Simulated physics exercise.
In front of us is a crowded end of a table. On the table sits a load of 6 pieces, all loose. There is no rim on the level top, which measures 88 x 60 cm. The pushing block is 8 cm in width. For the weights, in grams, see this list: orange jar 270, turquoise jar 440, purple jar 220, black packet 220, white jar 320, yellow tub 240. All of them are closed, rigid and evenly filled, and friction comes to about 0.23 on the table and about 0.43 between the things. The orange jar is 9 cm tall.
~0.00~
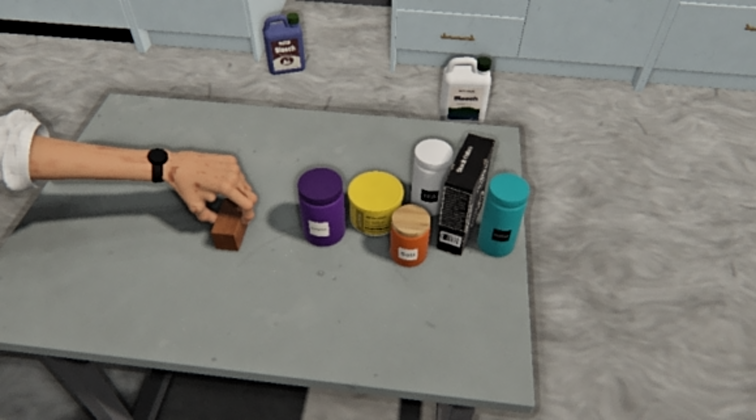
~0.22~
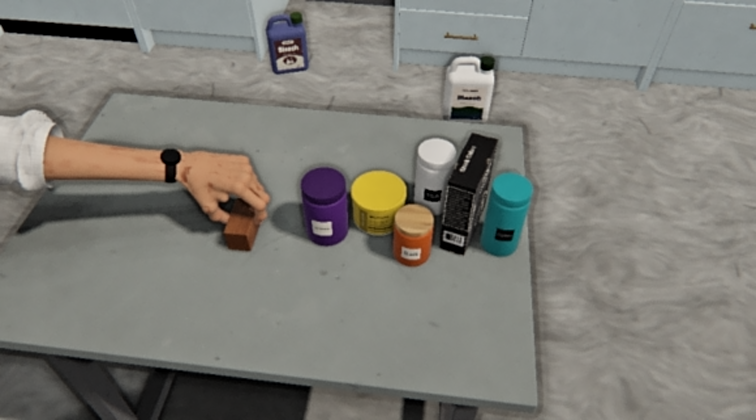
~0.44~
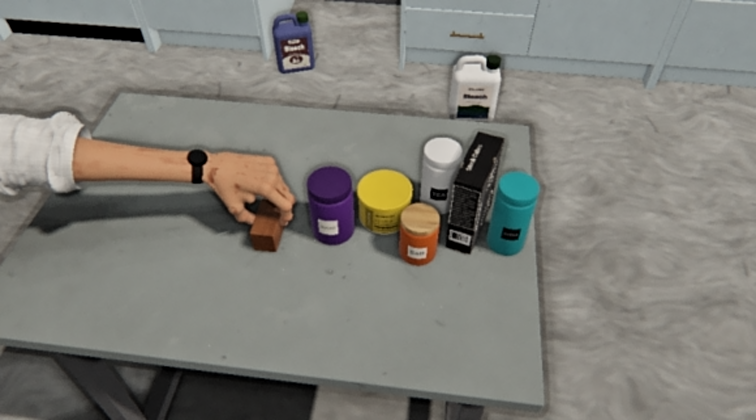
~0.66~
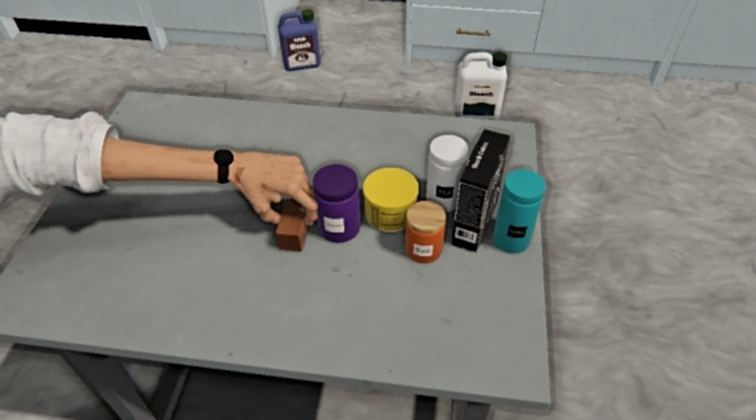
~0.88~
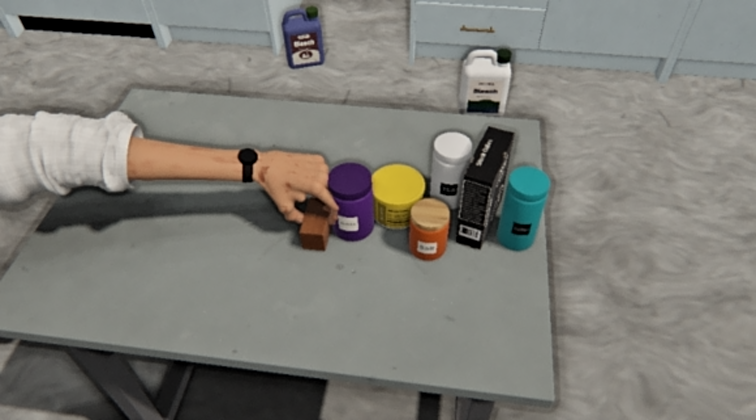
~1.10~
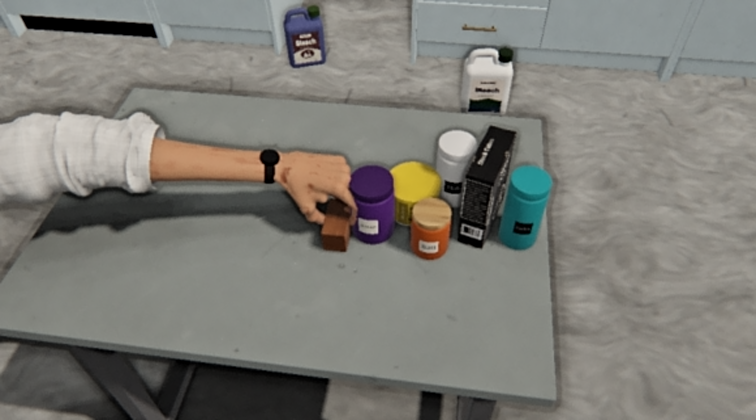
A hand slides a small brown block rightward across the table, pushing the purple jar.
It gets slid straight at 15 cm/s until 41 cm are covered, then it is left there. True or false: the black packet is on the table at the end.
True.
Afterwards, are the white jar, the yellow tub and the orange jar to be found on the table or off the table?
Afterwards, the white jar stays on its support, the yellow tub stays on its support, and the orange jar stays on its support.
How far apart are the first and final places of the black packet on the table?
I'd say about 8 cm between start and finish.
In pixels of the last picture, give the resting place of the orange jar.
Its middle settles close to pixel (528, 271).
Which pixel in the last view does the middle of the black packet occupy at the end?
At pixel (532, 185) or so, give or take.
After 2.00 s, block slid 28 cm; black packet moved 2 cm near (496, 187); purple jar moved 19 cm; orange jar moved 10 cm.
After 2.70 s, block slid 39 cm; turquoise jar now off the table; black packet moved 7 cm near (528, 187); orange jar moved 17 cm.
In the end (3.3 s), off the table, turquoise jar; not toppled but over 4 cm from the start, orange jar, purple jar, black packet, white jar and yellow tub. At the end, from the last picture's camera, black packet near (532, 186).
